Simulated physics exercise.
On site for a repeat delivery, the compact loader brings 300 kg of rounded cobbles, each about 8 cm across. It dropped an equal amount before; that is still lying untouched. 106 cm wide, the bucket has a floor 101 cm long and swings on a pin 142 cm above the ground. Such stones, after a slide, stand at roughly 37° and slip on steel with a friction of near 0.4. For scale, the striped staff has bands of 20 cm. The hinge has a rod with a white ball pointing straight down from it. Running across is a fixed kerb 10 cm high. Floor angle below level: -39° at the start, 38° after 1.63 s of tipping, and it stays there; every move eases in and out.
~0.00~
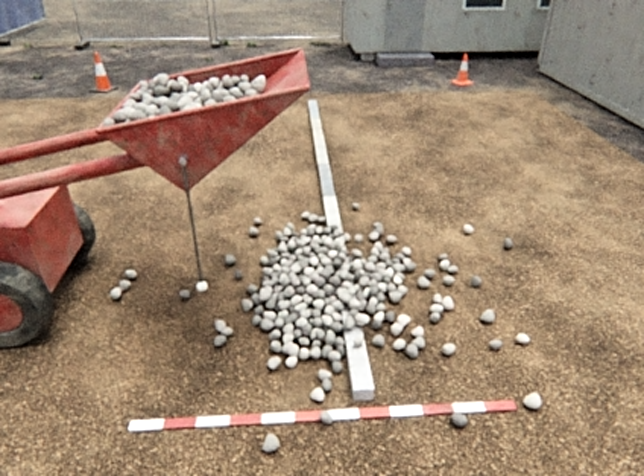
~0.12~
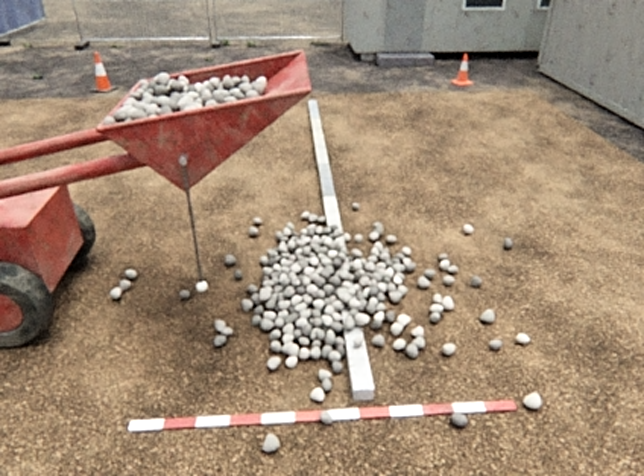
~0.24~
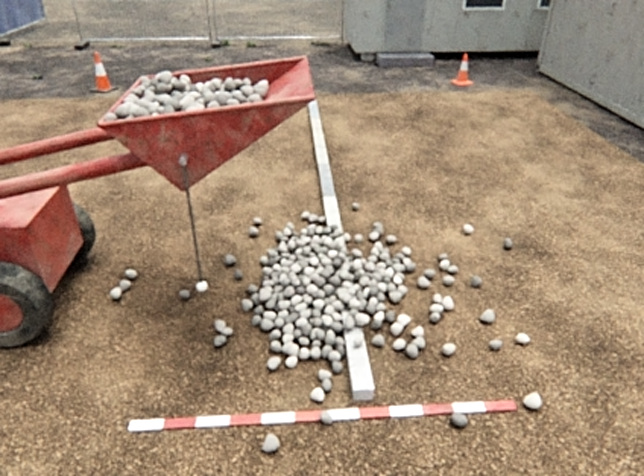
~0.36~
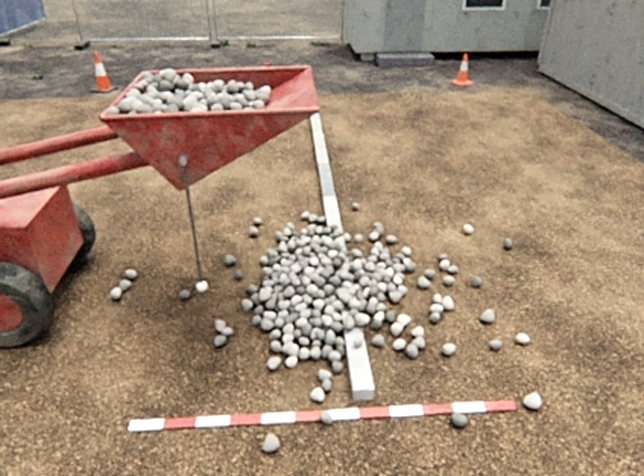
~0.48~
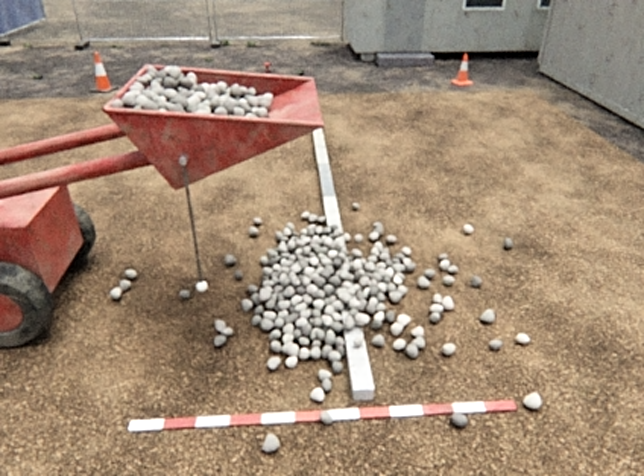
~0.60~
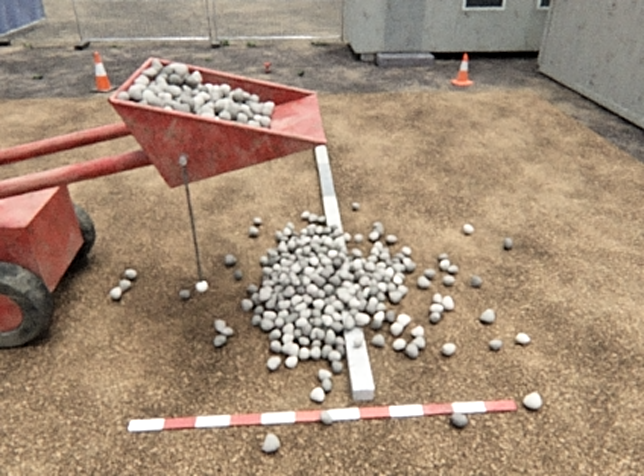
To begin with, a red loader's raised bucket holds rounded grey stones above a scattered heap of similar stones lying across a pale kerb. The bucket then tilts gradually, its right-hand lip lowering while its left side rises, and the stones inside shift slightly as the heap below stays still.
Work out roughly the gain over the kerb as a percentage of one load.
Close to 68 parts in a hundred.
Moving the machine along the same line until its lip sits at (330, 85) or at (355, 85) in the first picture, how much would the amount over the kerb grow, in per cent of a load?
The first would add around 85 per cent, the second around 100 per cent.
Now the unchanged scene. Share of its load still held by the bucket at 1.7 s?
Estimate: 50 % remaining inside, roughly.
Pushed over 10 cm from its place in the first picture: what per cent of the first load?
Roughly 15 % of them.
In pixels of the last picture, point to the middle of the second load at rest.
Near (370, 278).
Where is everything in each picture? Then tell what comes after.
In the first frame, lip at (309, 87), floor tilted -39°, highest stones at (184, 85). The earlier load is highest near (335, 269), 21 cm above ground level, 75 % on this side of the kerb, 26 % over the kerb.
In the second frame, the bucket is at -38°, its lip at (311, 90); the top of the load is at (182, 85); the stones move at 0.1 m/s on average.
In the third frame, lip at (314, 98), floor tilted -34°, highest stones at (165, 85); the stones move at 0.1 m/s on average.
In the fourth frame, lip at (319, 110), floor tilted -29°, highest stones at (160, 83); the stones move at 0.2 m/s on average.
In the fifth frame, the bucket is at -23°, its lip at (323, 126); the top of the load is at (159, 78); the stones move at 0.2 m/s on average.
In the sixth frame, the bucket is at -15°, its lip at (326, 143); the top of the load is at (162, 73); the stones move at 0.3 m/s on average.
After 1.2 s the floor is at 26°; in per cent of one load, 100 in the bucket, 75 on this side of the kerb, 26 over the kerb; the foremost stones are at (491, 296).
After 1.7 s the floor is at 38°; in per cent of one load, 51 in the bucket, 123 on this side of the kerb, 27 over the kerb; the foremost stones are at (491, 296).
After 2.1 s the floor is at 38°; in per cent of one load, 10 in the bucket, 129 on this side of the kerb, 62 over the kerb; the foremost stones are at (491, 296).
After 4.7 s the floor is at 38°; in per cent of one load, 0 in the bucket, 107 on this side of the kerb, 94 over the kerb; the foremost stones are at (529, 290). Net gain over the kerb, 68.
